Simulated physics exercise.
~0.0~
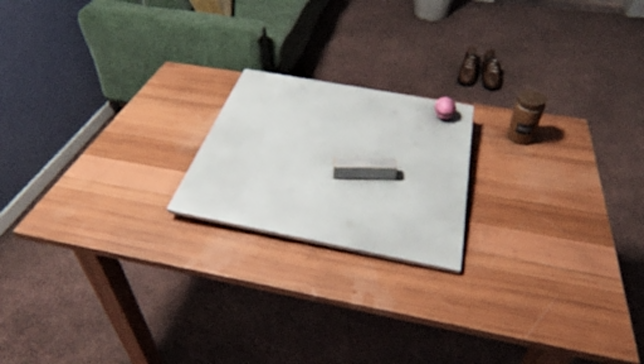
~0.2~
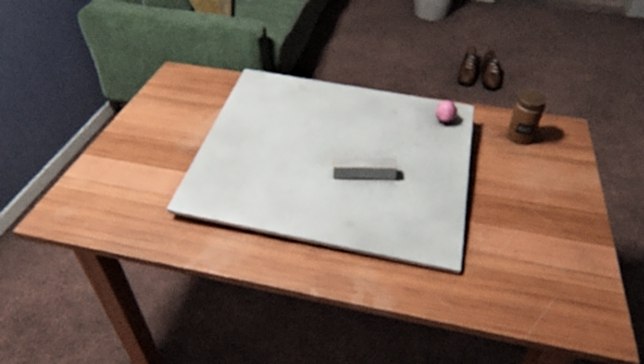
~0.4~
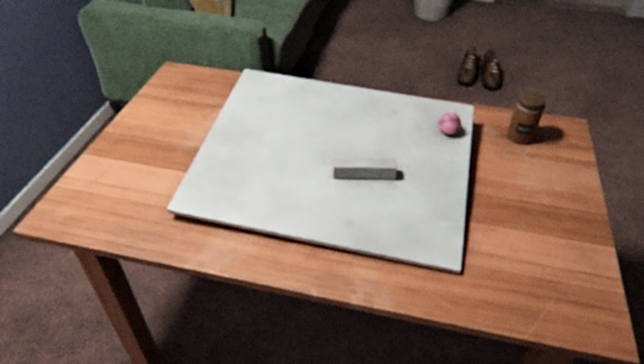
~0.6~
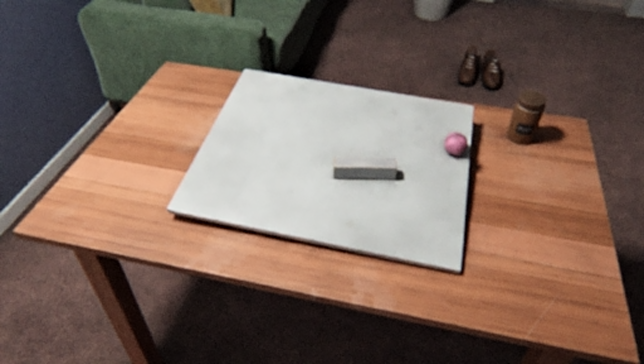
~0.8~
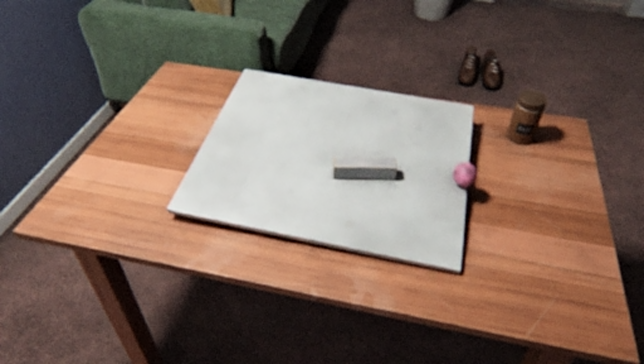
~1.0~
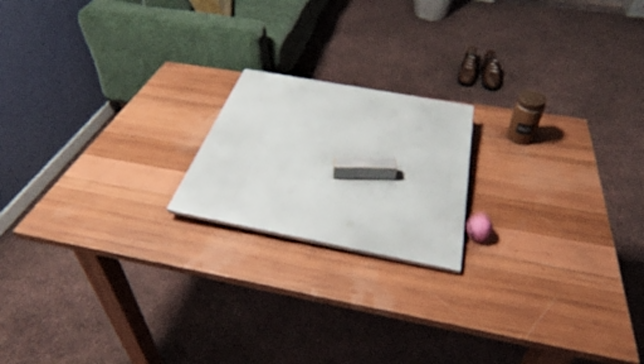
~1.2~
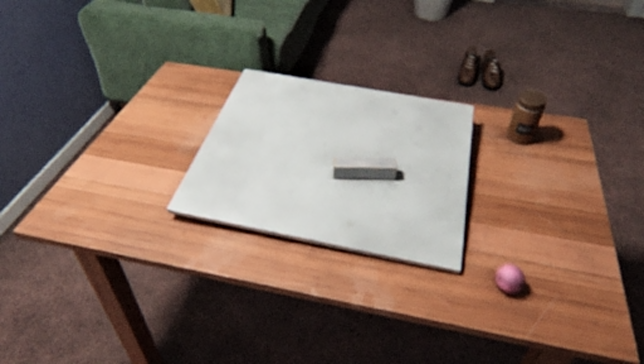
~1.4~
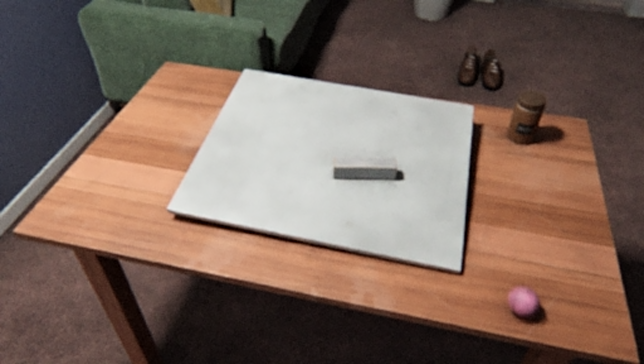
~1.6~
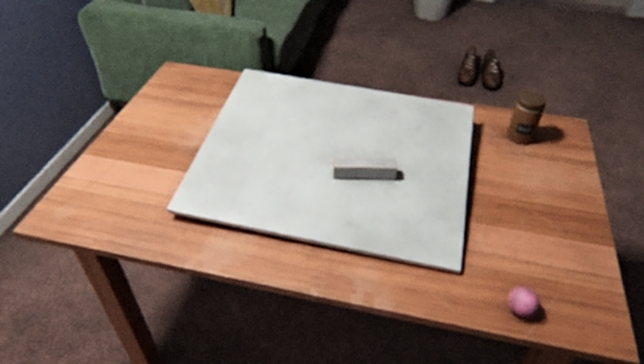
In a dim carpeted room, a wooden table is seen from above at an angle, with a green armchair behind it and a pair of brown shoes on the floor beyond. A large pale board lies on the table with a dark grey bar on it, a pink ball near its far right corner, and a brown jar to its right. The ball rests at first, then rolls toward the viewer, drifting right. It goes over the board's right edge onto the wood and continues toward the table's near right corner. There it stops, still on the table, while the board, bar and jar remain in place.
